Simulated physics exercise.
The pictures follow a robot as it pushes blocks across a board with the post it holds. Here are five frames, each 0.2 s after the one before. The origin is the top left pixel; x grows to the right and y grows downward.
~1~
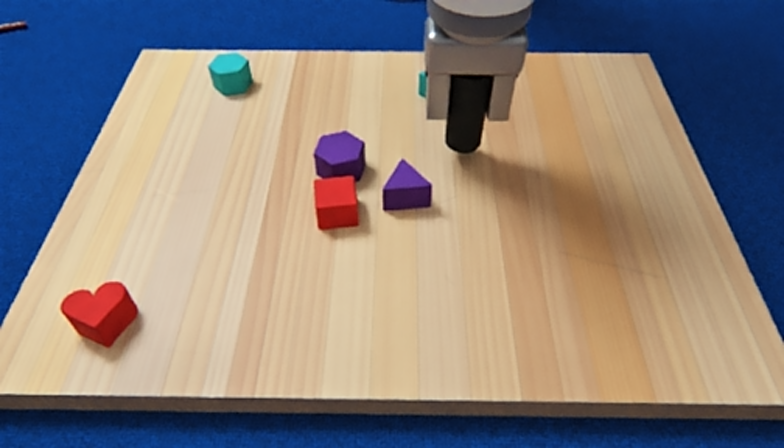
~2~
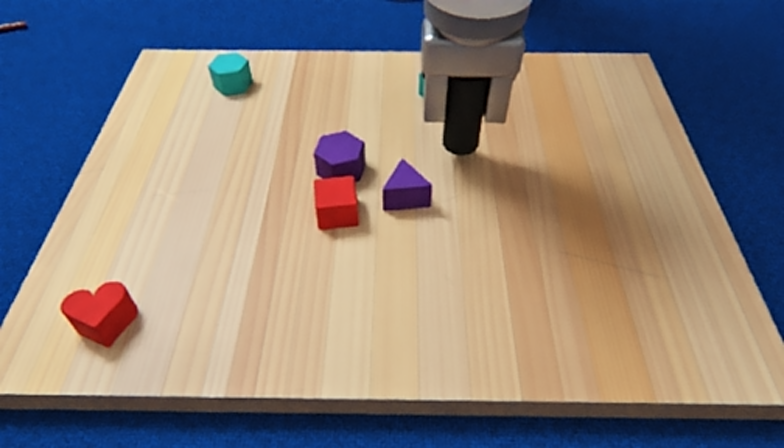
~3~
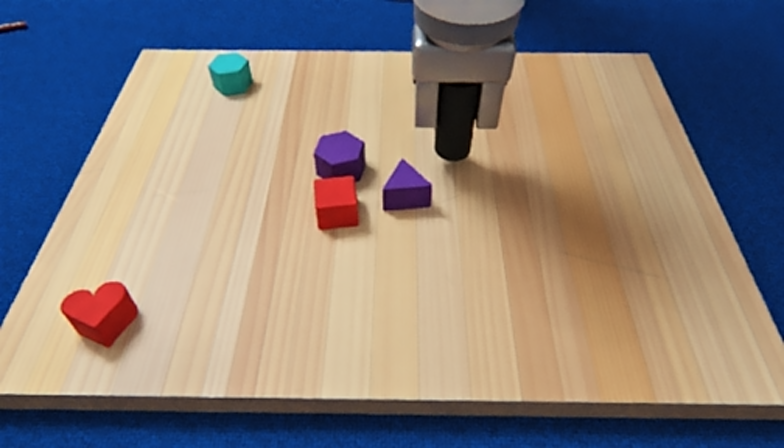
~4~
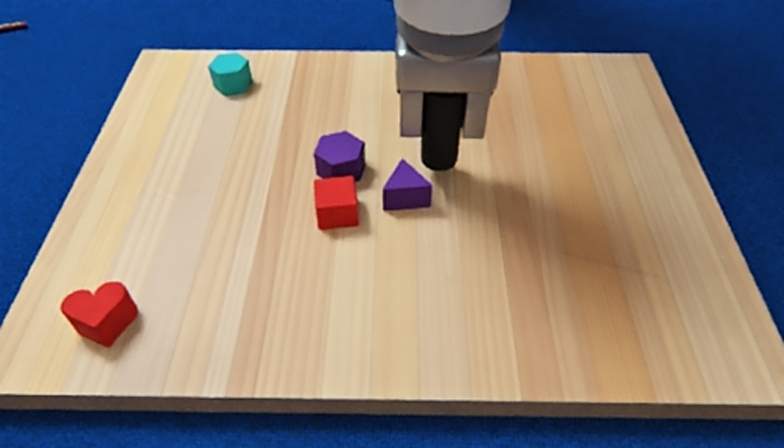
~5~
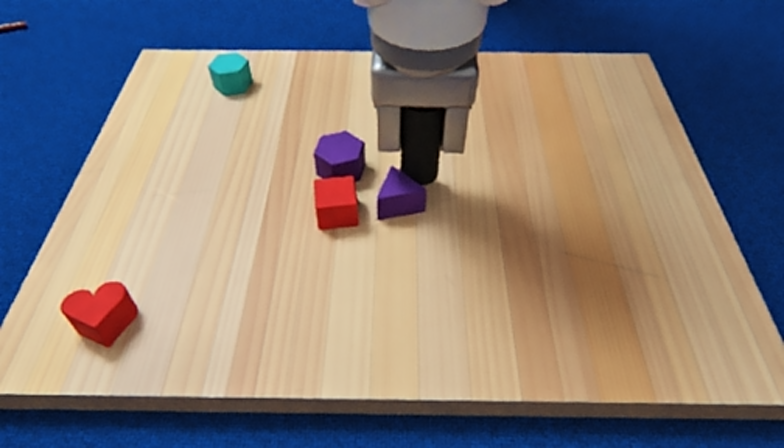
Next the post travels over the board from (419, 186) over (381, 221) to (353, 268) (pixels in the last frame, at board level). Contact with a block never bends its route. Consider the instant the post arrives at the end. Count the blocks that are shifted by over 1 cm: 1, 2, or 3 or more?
In total, one block gets moved by over 1 cm.
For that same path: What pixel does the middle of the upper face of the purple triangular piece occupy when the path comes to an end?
It sits at (321, 270).
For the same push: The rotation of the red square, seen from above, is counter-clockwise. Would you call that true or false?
My answer: False.
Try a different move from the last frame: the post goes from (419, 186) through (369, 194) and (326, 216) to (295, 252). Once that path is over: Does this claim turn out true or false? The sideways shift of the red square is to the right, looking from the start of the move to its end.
False - the claim does not hold.
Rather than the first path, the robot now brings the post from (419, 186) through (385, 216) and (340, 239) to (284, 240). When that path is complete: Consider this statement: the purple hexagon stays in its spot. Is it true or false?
That is true.
What follows on the original path. One third of the way, post (393, 197); purple triangular piece (373, 209), turned 15° anticlockwise.
Two thirds of the way, post (370, 224); red square (329, 194), turned 25° clockwise; purple triangular piece (343, 237).
At the end, post (352, 256); red square (329, 194), turned 25° clockwise; purple hexagon still; purple triangular piece (321, 270), turned 10° clockwise.
